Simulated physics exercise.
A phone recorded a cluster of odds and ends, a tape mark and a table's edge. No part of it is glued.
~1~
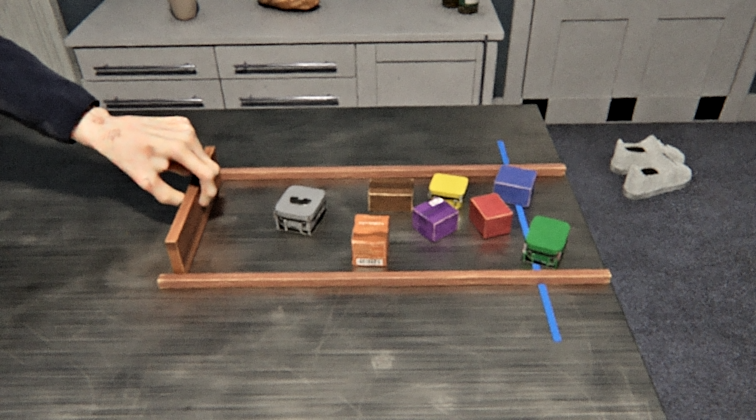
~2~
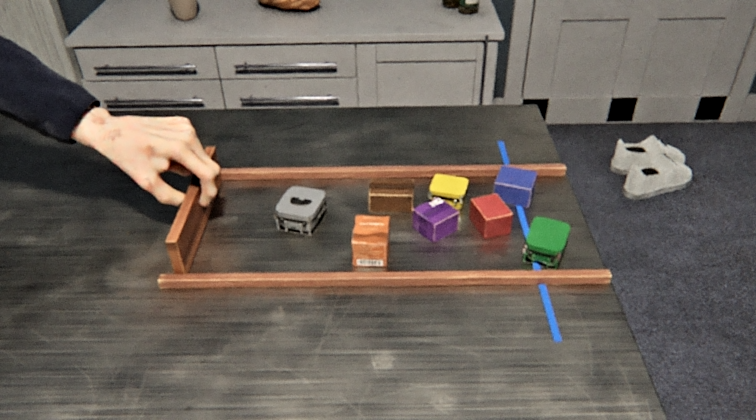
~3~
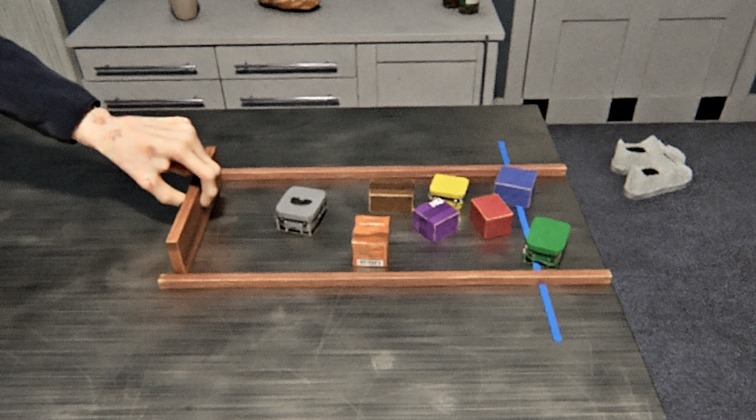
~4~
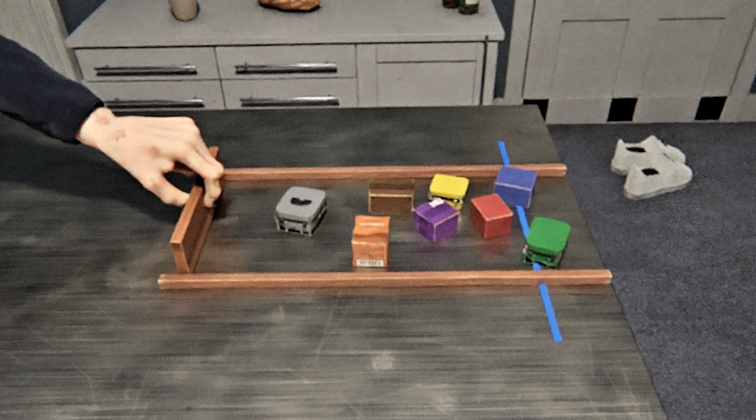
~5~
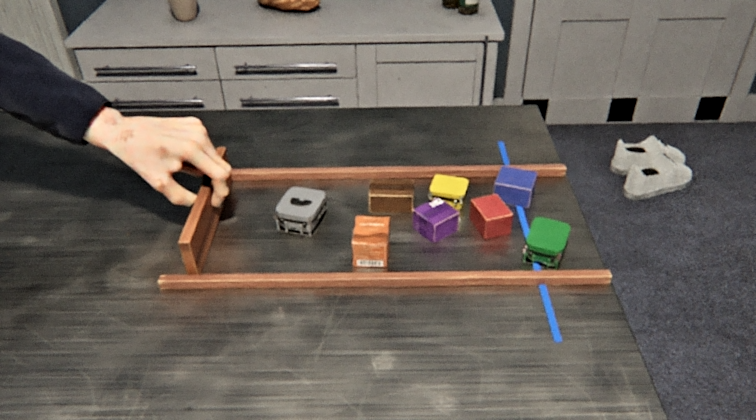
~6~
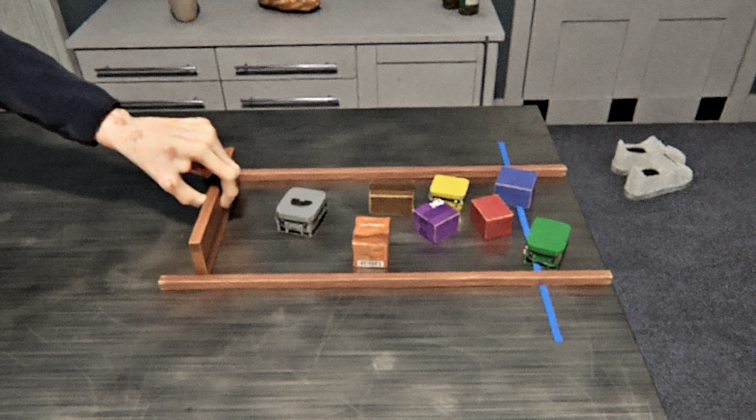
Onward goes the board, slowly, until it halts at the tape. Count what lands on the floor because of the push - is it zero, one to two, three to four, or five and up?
Three to four come down.
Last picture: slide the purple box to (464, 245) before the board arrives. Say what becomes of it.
Well, this time it stays in place.
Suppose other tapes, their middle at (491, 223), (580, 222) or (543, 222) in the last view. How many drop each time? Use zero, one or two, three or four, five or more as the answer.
Taking the tapes one after another, the count is one to two, then five or over, then more than four.
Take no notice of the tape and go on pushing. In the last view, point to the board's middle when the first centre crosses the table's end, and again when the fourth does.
At (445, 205) for the first, at (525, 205) for the fourth.
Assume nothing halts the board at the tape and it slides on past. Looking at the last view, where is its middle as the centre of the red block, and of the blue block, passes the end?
Roughly (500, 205); roughly (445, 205).
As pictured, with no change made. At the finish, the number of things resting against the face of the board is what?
Number: 2.
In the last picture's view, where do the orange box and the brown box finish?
Roughly (551, 239), and the other roughly (576, 189).
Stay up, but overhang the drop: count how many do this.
Overhang count: 3.
Soon after, none off yet; green case at rest near (547, 244); blue block at rest near (515, 187); red block at rest near (491, 217).
After that, none off yet; green case at rest near (547, 244); blue block displaced a little near (531, 186); red block at rest near (494, 217).
And then, one off so far; green case displaced a little near (562, 247); blue block on its side near (599, 216); red block displaced well along near (566, 210).
In the end, the number that fall off is three or four; gone, yellow case, red block and blue block.
